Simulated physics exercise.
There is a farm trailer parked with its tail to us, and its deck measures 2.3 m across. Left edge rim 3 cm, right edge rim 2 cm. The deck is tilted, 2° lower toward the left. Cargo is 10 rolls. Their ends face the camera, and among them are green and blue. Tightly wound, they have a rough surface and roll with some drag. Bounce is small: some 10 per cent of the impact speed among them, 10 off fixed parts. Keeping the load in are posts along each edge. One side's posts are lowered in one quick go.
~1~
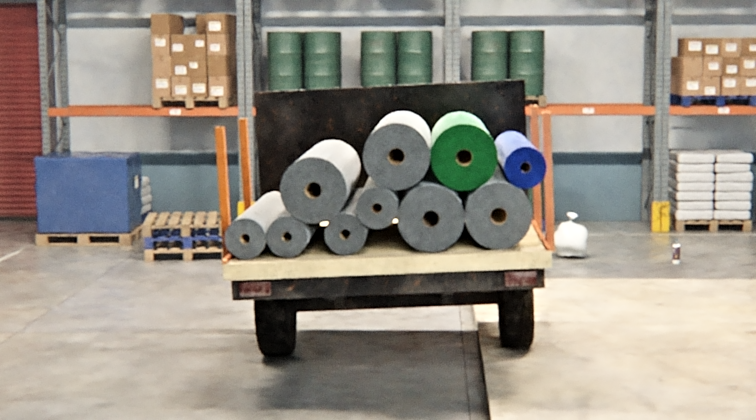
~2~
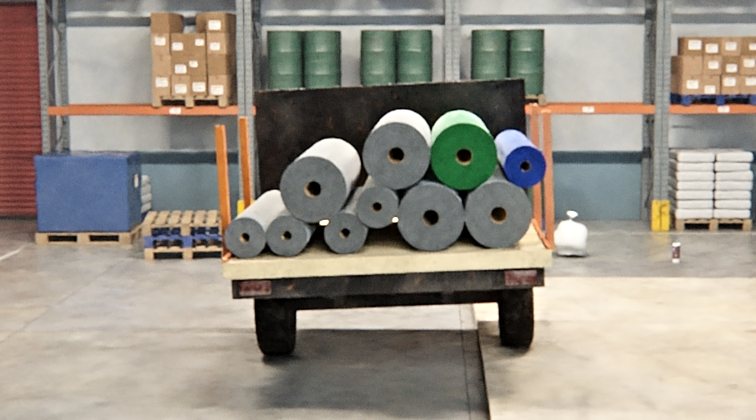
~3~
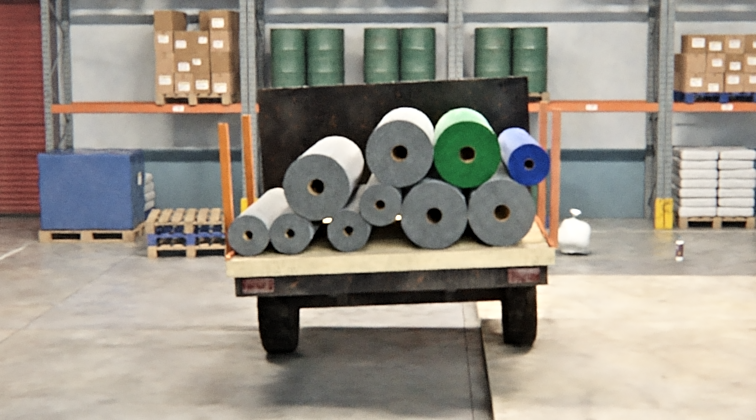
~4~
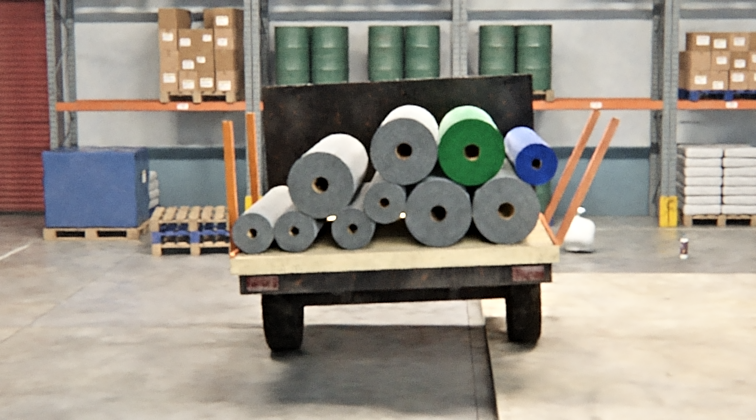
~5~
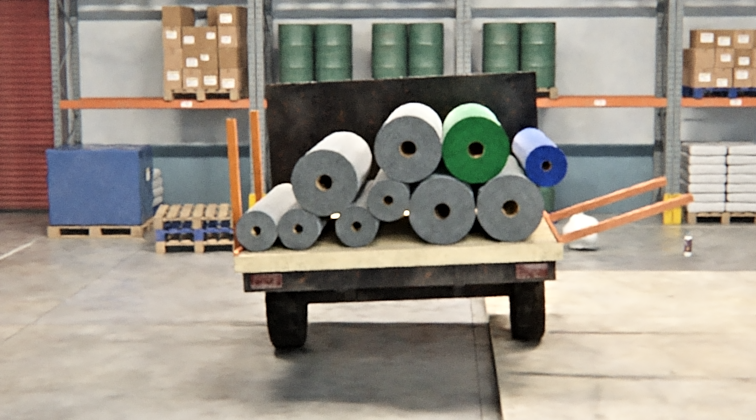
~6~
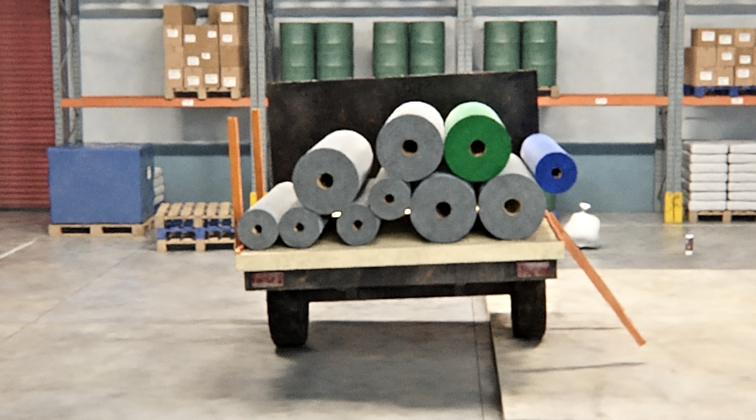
The clip shows stacked rolls, mostly grey with one green and one blue, on a parked trailer as the right-hand orange posts swing outward and down past the deck edge, and the blue roll shifts slightly right and downward.
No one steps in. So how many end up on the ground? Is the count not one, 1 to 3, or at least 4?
The count is 1 to 3.
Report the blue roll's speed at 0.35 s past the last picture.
Close to 3.0 m/s at that moment.
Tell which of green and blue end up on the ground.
Here green is retained and blue leaves.
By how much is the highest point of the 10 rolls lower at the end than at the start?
0 cm.
Another 0.4 s on from the last picture, green is up on others, 55 cm from the right edge; blue is dropping off the right side; 1 off so far.
Another 0.6 s on from the last picture, blue is down on the right; still the same for green; 1 off so far.
In the end (3.1 s after the last picture), green is up on others, 55 cm from the right edge; blue is on the ground to the right; 1 off so far.
